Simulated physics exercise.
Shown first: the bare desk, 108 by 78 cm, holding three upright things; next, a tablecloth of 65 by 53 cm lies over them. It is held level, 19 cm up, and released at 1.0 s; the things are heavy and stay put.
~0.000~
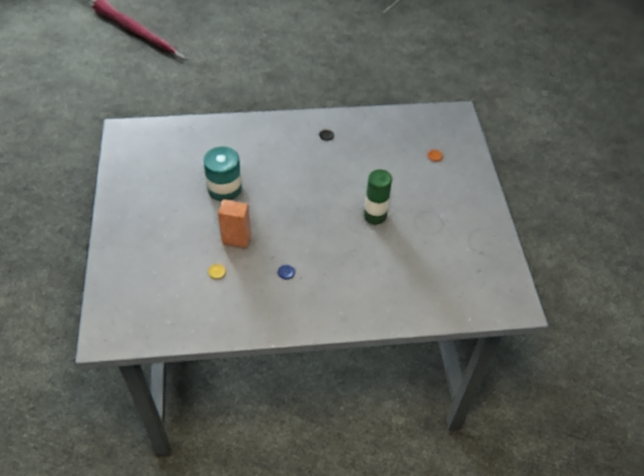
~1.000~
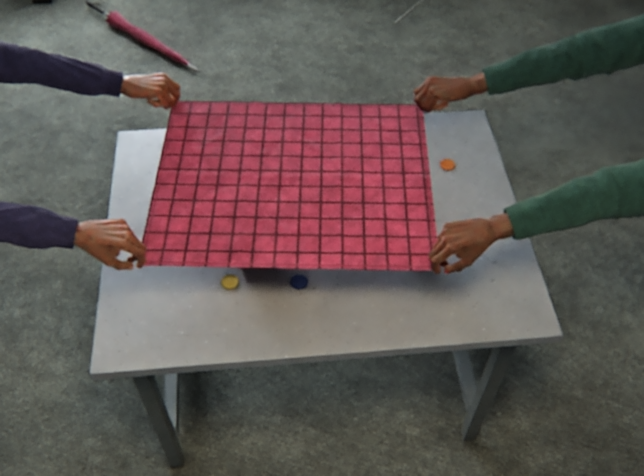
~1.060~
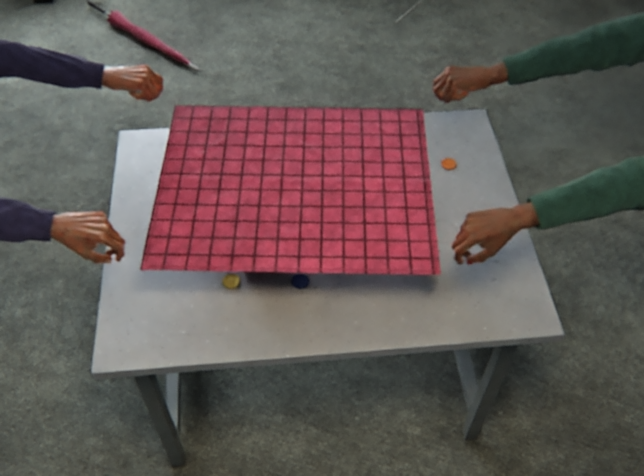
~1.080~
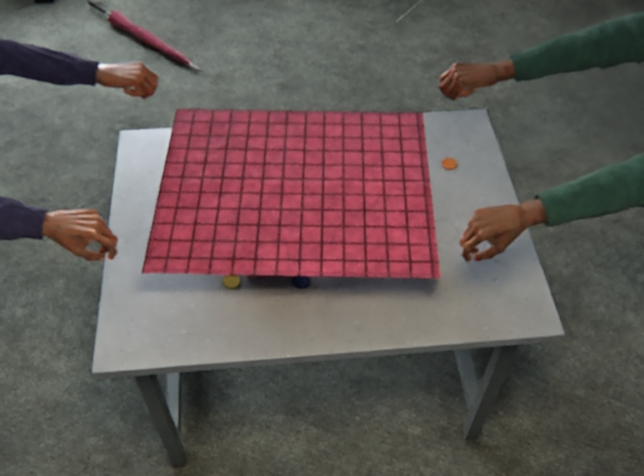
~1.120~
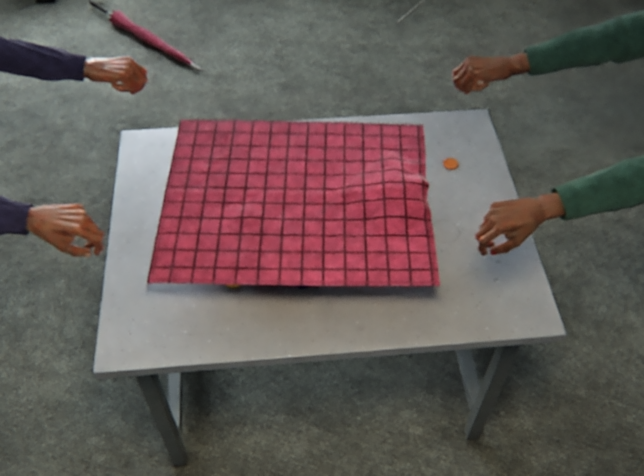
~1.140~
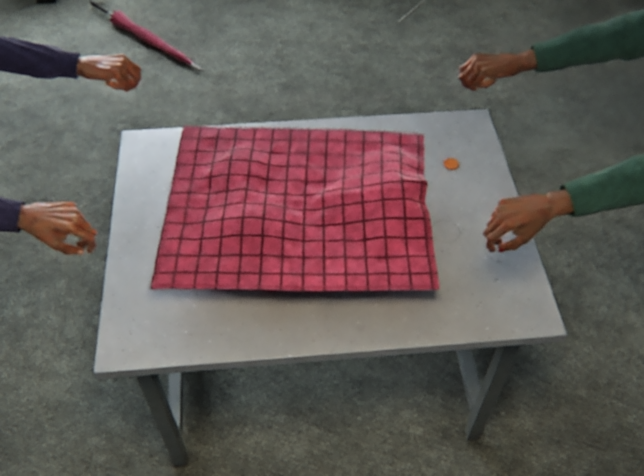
On a grey table holding an orange block, a green canister, a teal tin and small discs, two pairs of hands stretch a red checked cloth above them, release it and draw back as it sinks and wrinkles over the objects.
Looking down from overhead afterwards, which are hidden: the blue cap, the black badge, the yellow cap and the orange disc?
The blue cap vanishes under it, the black badge stays uncovered, the yellow cap gets covered, the orange disc stays uncovered.
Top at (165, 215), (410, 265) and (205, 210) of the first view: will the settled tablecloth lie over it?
Left clear, left clear, draped over - in the order asked.
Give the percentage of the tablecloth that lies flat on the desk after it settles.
Some 25 per cent of it.
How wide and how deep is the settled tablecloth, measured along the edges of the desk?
64 cm by 52 cm, more or less.
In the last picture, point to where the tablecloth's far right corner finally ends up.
In the final picture it's somewhere around (414, 179).
After 1.3 s, 20 % of it is down, spanning 63 by 50 cm, above yellow cap, blue cap.
After 1.5 s, 20 % of it is down, spanning 63 by 52 cm, above yellow cap, blue cap.
After 1.7 s, 25 % of it is down, spanning 63 by 52 cm, above yellow cap, blue cap.
After 1.9 s, 25 % of it is down, spanning 63 by 52 cm, above yellow cap, blue cap.
After 2.7 s, 25 % of it is down, spanning 63 by 52 cm, above yellow cap, blue cap.
